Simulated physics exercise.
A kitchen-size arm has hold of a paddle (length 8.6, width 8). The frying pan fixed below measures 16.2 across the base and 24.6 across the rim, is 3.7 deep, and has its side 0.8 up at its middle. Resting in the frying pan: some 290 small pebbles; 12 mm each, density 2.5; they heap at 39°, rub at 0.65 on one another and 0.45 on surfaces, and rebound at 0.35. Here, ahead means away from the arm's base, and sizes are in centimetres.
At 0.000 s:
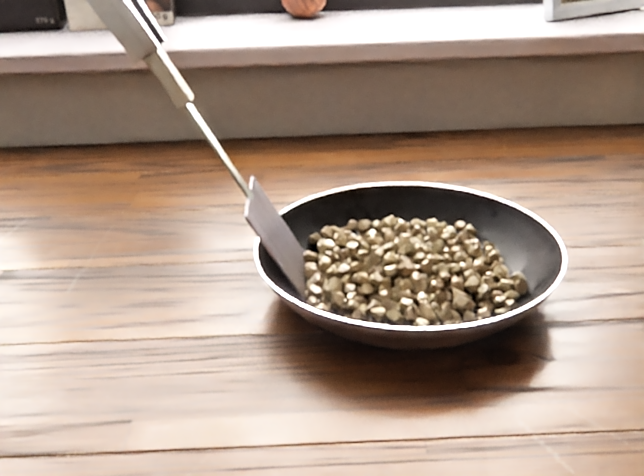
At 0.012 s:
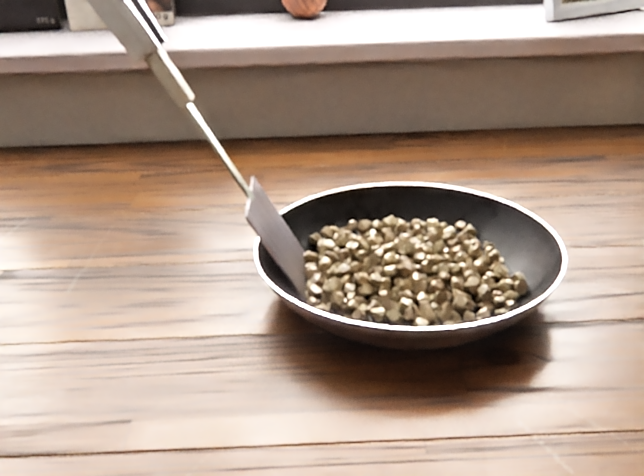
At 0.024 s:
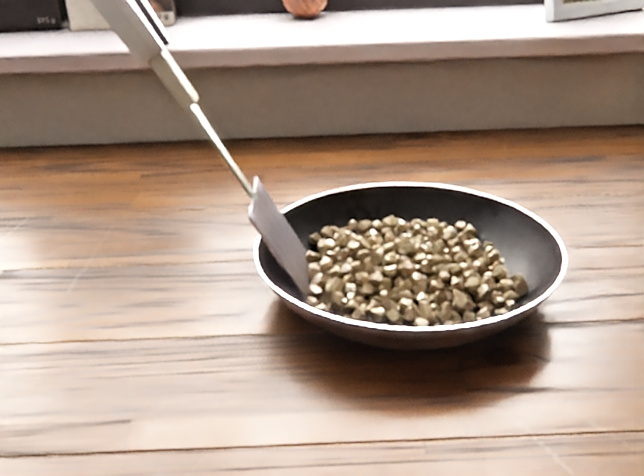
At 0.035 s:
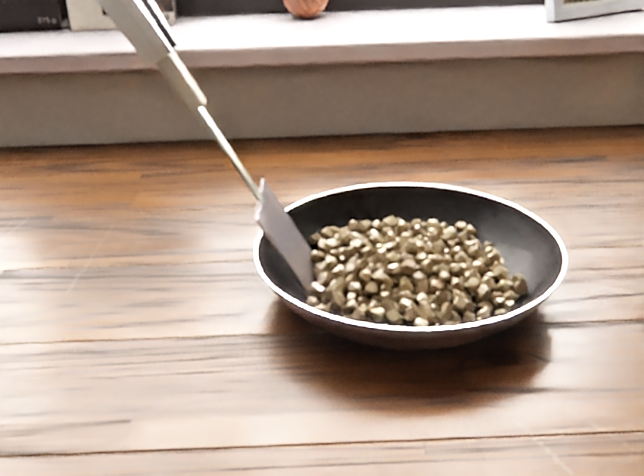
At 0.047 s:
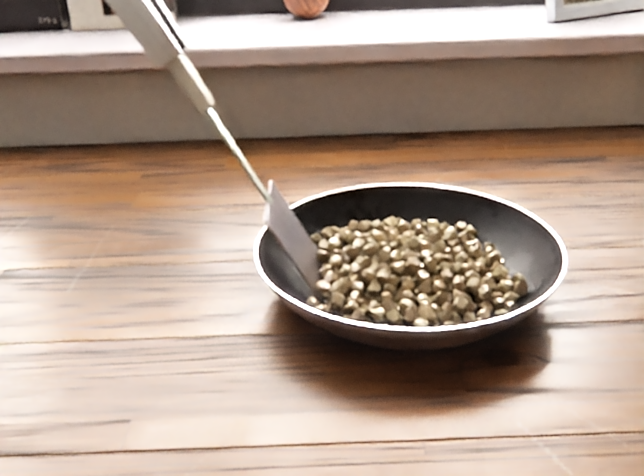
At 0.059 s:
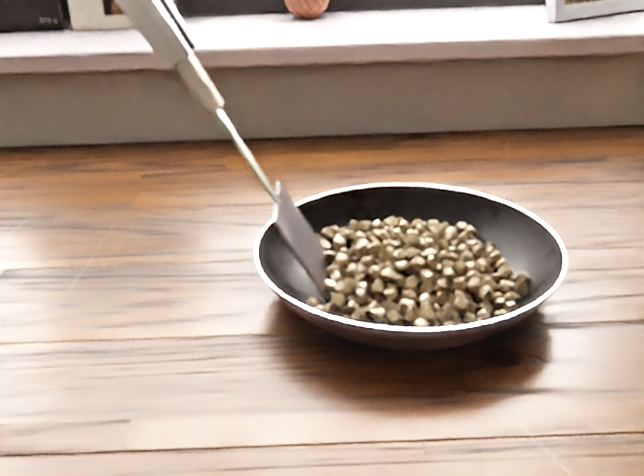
The video shows a robotic arm holding a flat paddle at the left side of a dark frying pan heaped with small pebbles on a wooden surface, moving it slightly to the right against the pile, which barely shifts.
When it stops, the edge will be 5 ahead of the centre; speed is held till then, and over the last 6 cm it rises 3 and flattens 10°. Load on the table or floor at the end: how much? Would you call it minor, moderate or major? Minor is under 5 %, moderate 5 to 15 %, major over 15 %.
I would call it minor.
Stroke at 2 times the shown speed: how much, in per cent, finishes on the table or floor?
Estimate: Close to 10 %.
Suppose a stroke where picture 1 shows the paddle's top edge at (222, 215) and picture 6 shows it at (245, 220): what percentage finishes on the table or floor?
About 0 per cent.
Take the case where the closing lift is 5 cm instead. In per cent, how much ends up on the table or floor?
Result: Approx. 0 %.
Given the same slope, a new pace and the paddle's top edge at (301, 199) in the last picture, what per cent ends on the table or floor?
15 %.
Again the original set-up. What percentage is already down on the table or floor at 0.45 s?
Roughly 2 percent of it.
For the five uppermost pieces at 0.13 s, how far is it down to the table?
They are some 3 cm up.
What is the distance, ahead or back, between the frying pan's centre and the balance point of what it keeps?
Offset forward: Around 4.5 cm.
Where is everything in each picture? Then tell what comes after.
Paddle top edge at (249, 195), sloping 62°; upper third of the load around (405, 262), from x 310 to 520, top at y 225; 290 in the frying pan, in the first picture.
Paddle top edge at (249, 195), sloping 62°; upper third of the load around (405, 262), from x 310 to 520, top at y 225, in the second picture.
Paddle top edge at (253, 196), sloping 62°; upper third of the load around (405, 264), from x 310 to 520, top at y 225, in the third picture.
Paddle top edge at (260, 198), sloping 62°; upper third of the load around (400, 264), from x 310 to 520, top at y 225, in the fourth picture.
Paddle top edge at (268, 199), sloping 62°; upper third of the load around (396, 264), from x 315 to 520, top at y 225, in the fifth picture.
Paddle top edge at (276, 199), sloping 62°; upper third of the load around (405, 263), from x 315 to 525, top at y 225; 290 in the frying pan, in the sixth picture.
After 0.13 s, sloping 62°, highest piece 4 above the table; 290 in the frying pan.
After 0.21 s, sloping 57°, highest piece 5 above the table; 289 in the frying pan, 1 on the blade or in flight.
After 0.45 s, sloping 52°, highest piece 5 above the table; 286 in the frying pan, 4 on the table or floor.
After 1.50 s, sloping 52°, highest piece 5 above the table; 286 in the frying pan, 4 on the table or floor.
At rest, 286 in the frying pan, 4 on the table or floor. That is 1 % on the table or floor.
